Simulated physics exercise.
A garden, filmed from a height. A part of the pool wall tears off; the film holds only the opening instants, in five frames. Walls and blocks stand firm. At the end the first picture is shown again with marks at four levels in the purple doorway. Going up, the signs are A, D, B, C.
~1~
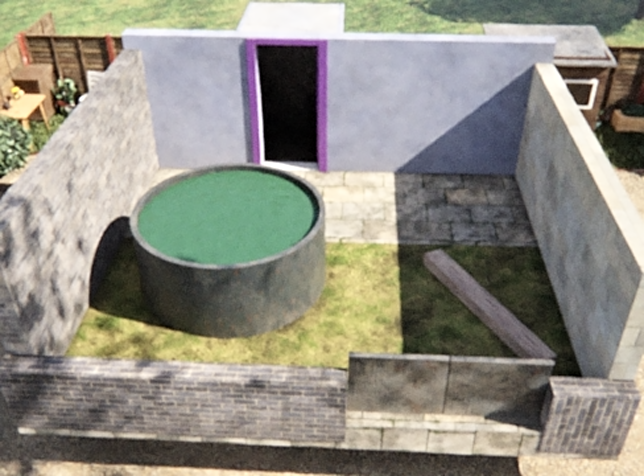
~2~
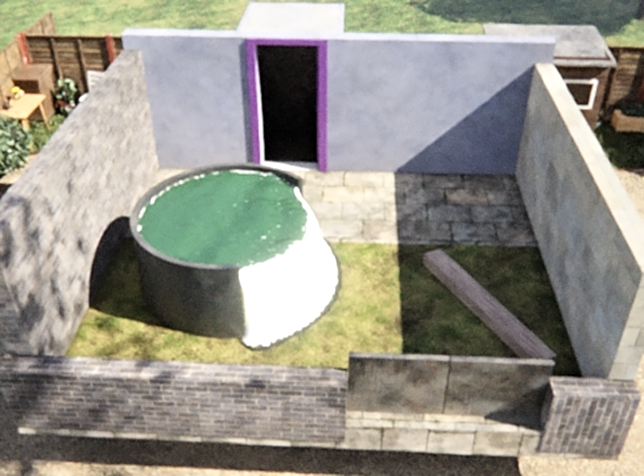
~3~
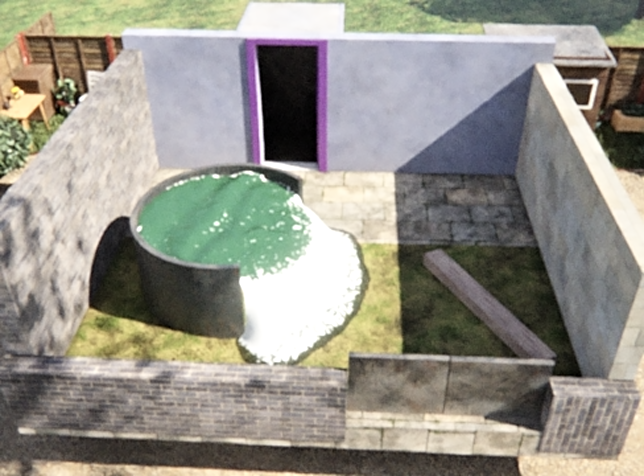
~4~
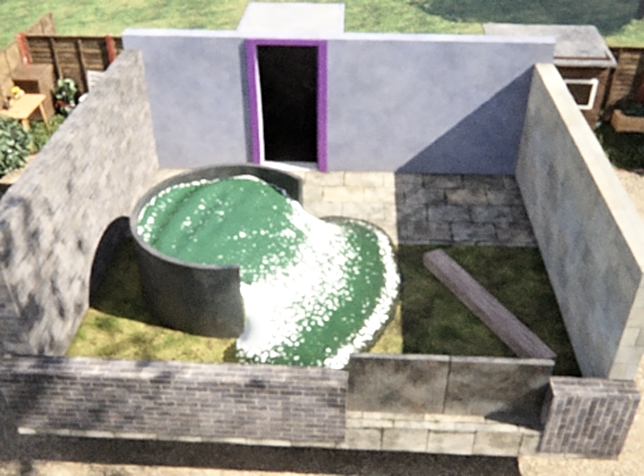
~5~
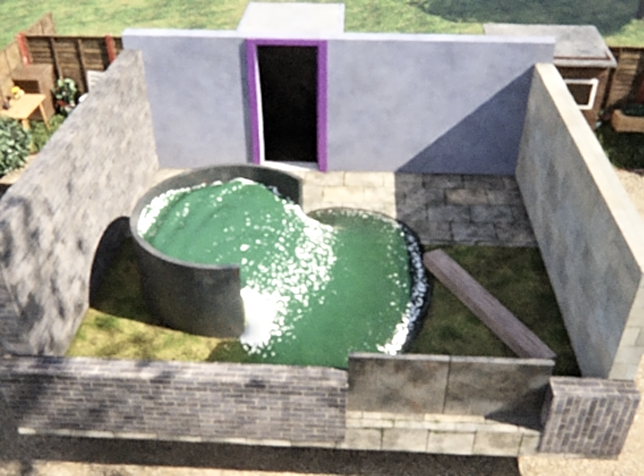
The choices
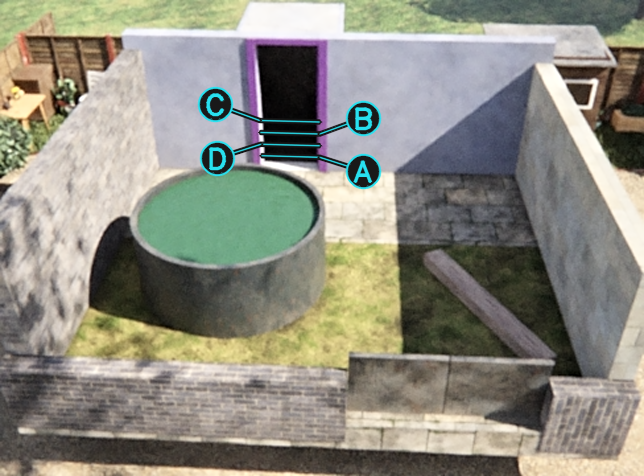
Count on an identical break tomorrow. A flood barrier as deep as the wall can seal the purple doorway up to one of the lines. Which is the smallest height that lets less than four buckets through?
Mark A just does it.
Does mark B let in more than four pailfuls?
No, that is safe.
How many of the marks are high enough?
All of the four.
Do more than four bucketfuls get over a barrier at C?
No, that is safe.
In cyan, A at (290, 156); B at (289, 133); C at (289, 121); D at (290, 145); from the bottom up A, D, B, C.
With A, nothing gets over.
With B, nothing gets over.
With C, nothing gets over.
With D, nothing gets over.
